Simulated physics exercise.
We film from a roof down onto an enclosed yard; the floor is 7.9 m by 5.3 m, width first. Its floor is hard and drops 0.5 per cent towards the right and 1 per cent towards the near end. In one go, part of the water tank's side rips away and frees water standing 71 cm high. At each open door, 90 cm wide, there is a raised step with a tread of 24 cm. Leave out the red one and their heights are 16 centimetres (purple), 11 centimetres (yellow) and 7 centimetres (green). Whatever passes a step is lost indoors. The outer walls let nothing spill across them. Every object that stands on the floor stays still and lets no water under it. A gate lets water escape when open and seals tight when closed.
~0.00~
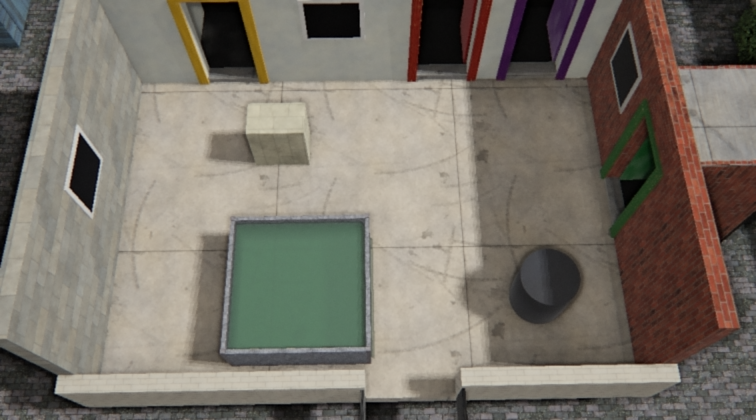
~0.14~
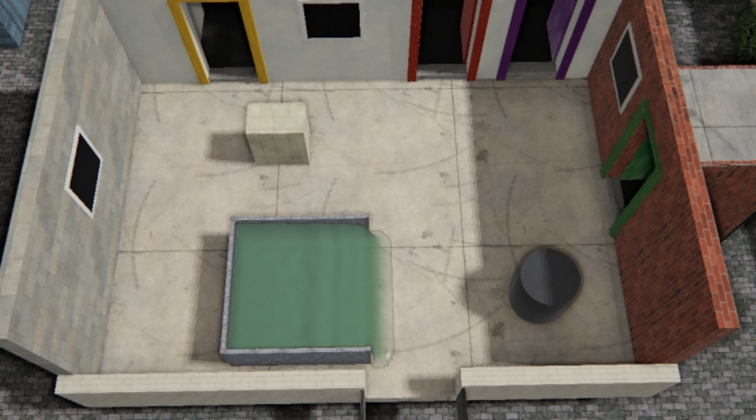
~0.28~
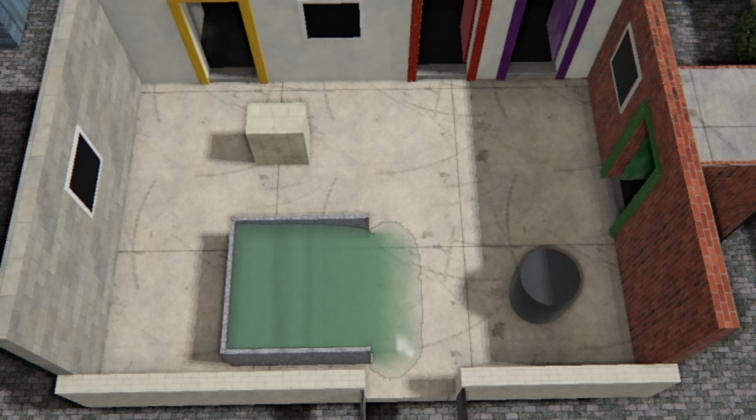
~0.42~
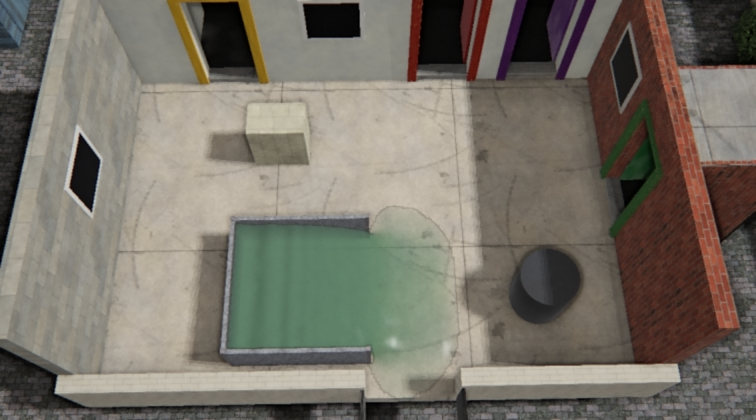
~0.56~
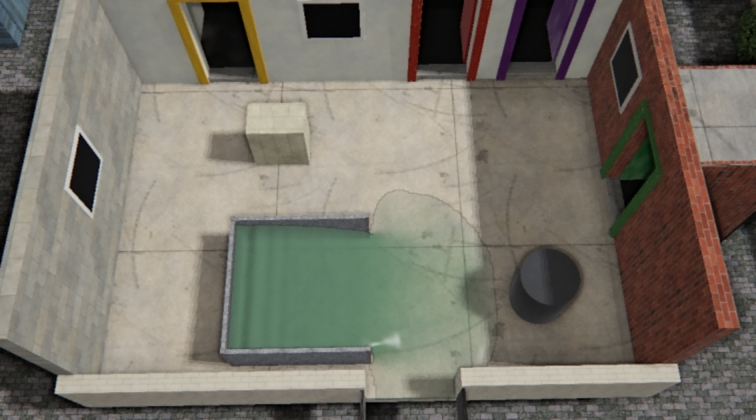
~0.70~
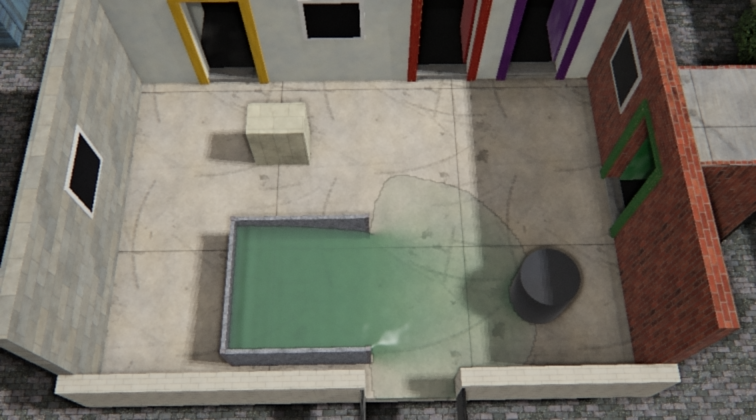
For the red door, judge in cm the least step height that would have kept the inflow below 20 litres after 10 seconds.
A step of about 7.5 cm.
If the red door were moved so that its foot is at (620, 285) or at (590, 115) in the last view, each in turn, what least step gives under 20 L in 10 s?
Minimums: About 15 cm and 20 cm.
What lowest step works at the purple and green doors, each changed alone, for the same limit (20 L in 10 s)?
Roughly 26 cm for the purple door and roughly 23 cm for the green door.
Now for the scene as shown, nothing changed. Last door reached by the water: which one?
I'd say the yellow door.
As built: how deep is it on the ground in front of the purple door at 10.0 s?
Lab note: Depth approx. 5.0 cm.
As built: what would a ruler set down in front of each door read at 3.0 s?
In cm - purple: 7, red: 0, yellow: 0, green: 17.
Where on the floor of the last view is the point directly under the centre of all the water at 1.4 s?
Approximately (384, 297).
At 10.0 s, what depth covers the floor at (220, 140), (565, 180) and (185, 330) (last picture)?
That's 2, 7 and 0 cm, in the order given.
After 1.4 s water covers 30 % of the floor, deepest (43 cm) near (498, 296); it has not reached the red door.
After 3.0 s water covers 45 % of the floor, deepest (36 cm) near (579, 81); it has not reached the red door.
After 10.0 s water covers 90 % of the floor, deepest (12 cm) near (628, 377); 4 cm at the red door, 1 litre in over its 13 cm step.
At the red door as built, the water arrived by 3.9 s and peaked near 13 cm at 5.2 s.
With a step of 6 cm, 31 litres would have come in within the 10 s; with 9.5 cm, 8 litres. So under 20 litres takes about 7.5 cm.
